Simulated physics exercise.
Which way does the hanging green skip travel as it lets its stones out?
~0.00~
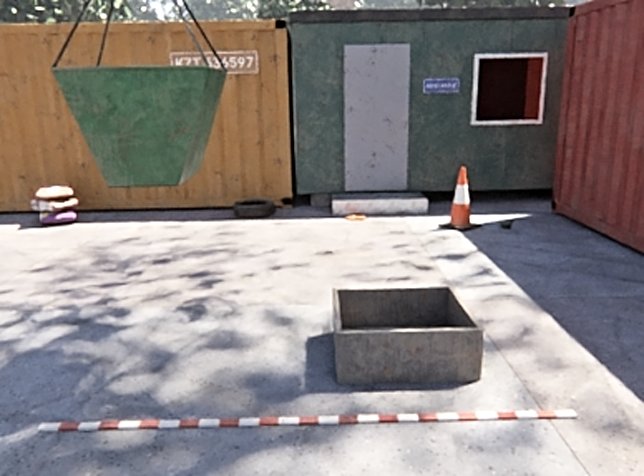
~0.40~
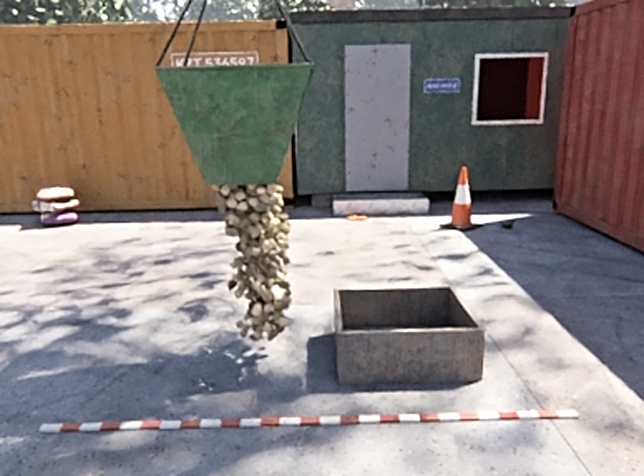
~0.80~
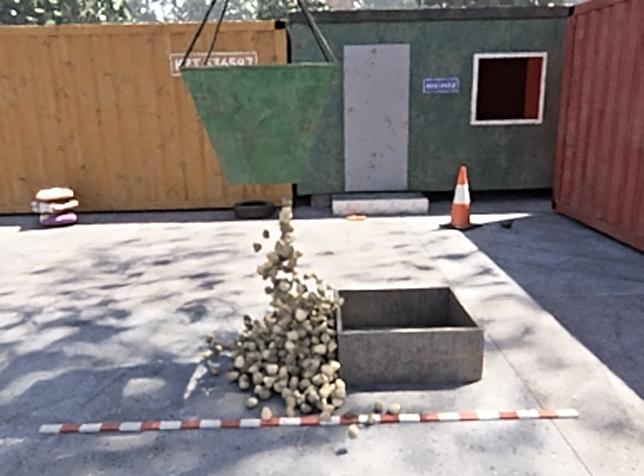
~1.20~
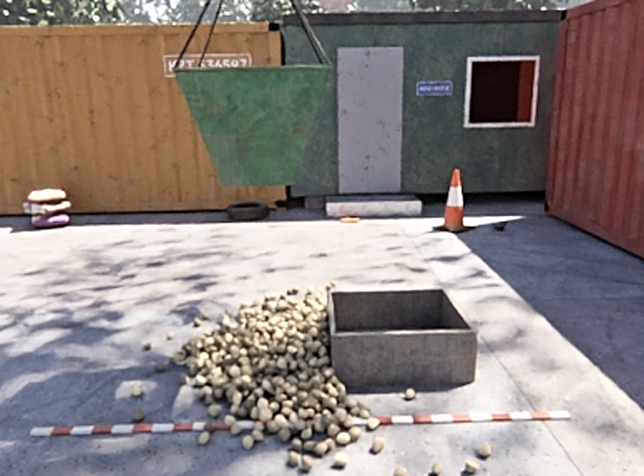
It travels to the right, while the stones pour out from its underside.
A green skip moves right, spilling pale stones that heap mostly left of the bin.
